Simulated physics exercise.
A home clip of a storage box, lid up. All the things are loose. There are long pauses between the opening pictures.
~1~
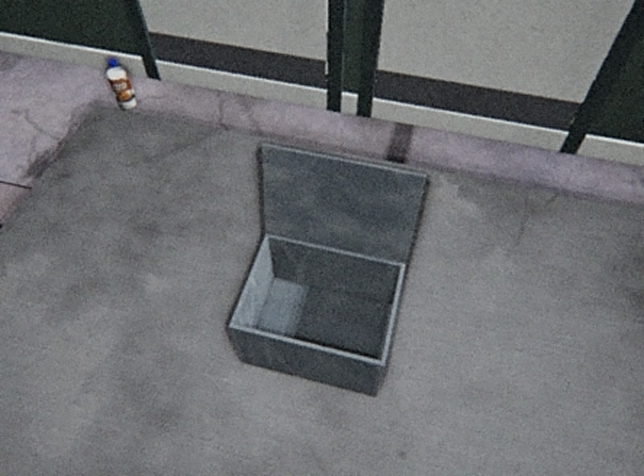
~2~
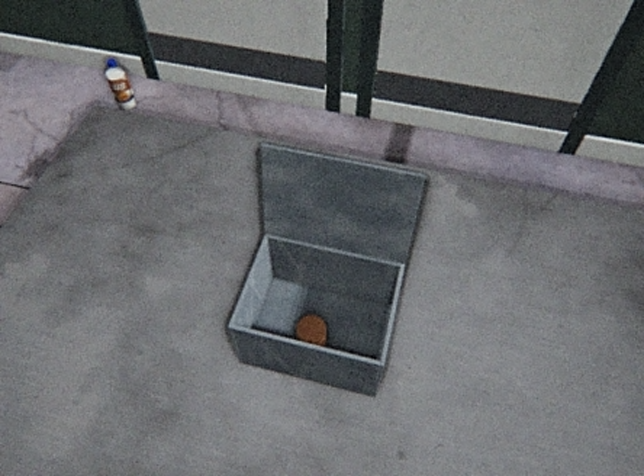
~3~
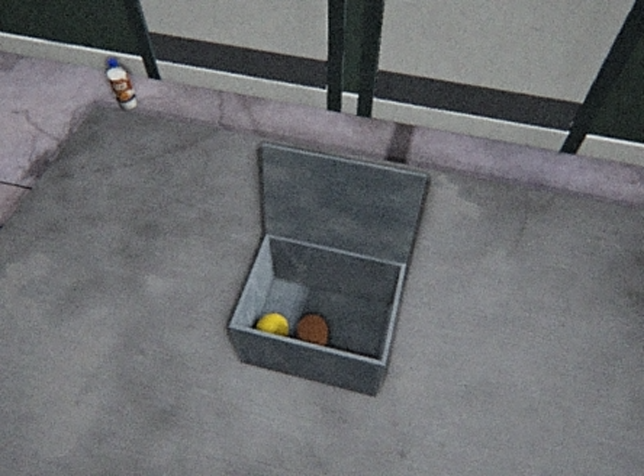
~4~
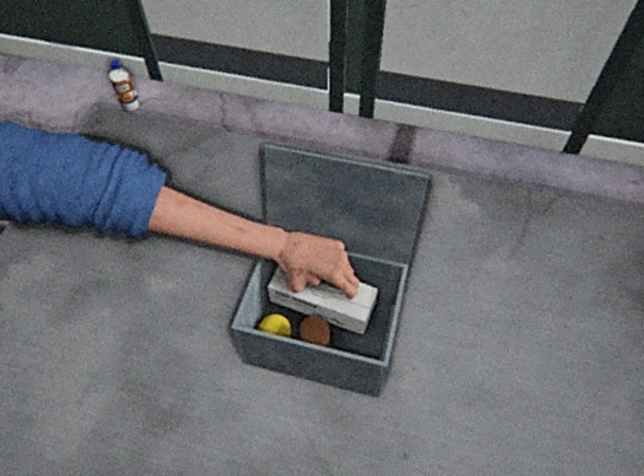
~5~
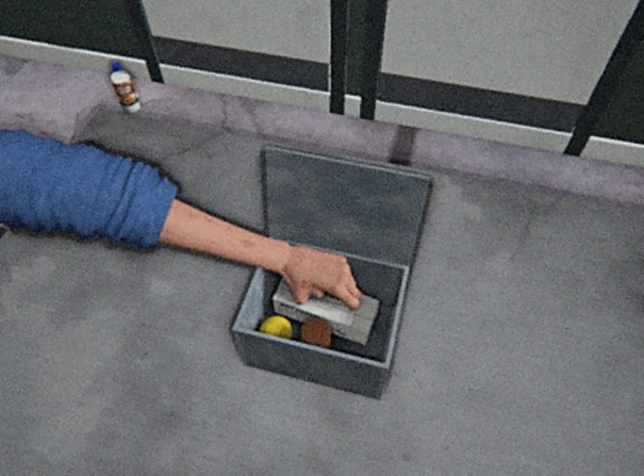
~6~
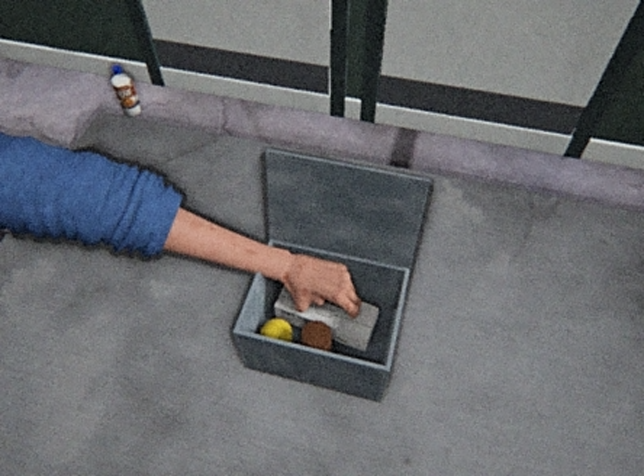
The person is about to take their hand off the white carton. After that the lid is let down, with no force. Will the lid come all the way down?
Here the lid closes.
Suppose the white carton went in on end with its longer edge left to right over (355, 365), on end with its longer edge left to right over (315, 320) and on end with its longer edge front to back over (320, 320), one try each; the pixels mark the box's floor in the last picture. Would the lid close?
First, it will not close; second, it stays ajar; third, it will not close.
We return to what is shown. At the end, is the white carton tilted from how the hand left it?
The white carton stays as placed.
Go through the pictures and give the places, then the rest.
The last thing is not in view yet, in the first picture.
The last thing is not in view yet; brown shaker (311, 341), in the second picture.
The last thing is not in view yet; brown shaker (313, 340), in the third picture.
Still above its spot; white carton (322, 295); brown shaker (315, 341), in the fourth picture.
Still above its spot; white carton (326, 307); brown shaker (316, 343), in the fifth picture.
In place under the hand; white carton (326, 314); brown shaker (317, 346), in the sixth picture.
Then, 1.10 s past the last view, lid starting down.
Then, 1.60 s past the last view, lid 59° above the rim.
Then, 1.90 s past the last view, lid 38° above the rim.
Then, 2.20 s past the last view, lid 13° above the rim.
Finally, lid shut; all 3 still in place. Final places as the last picture's camera would see them, white carton near (326, 314).
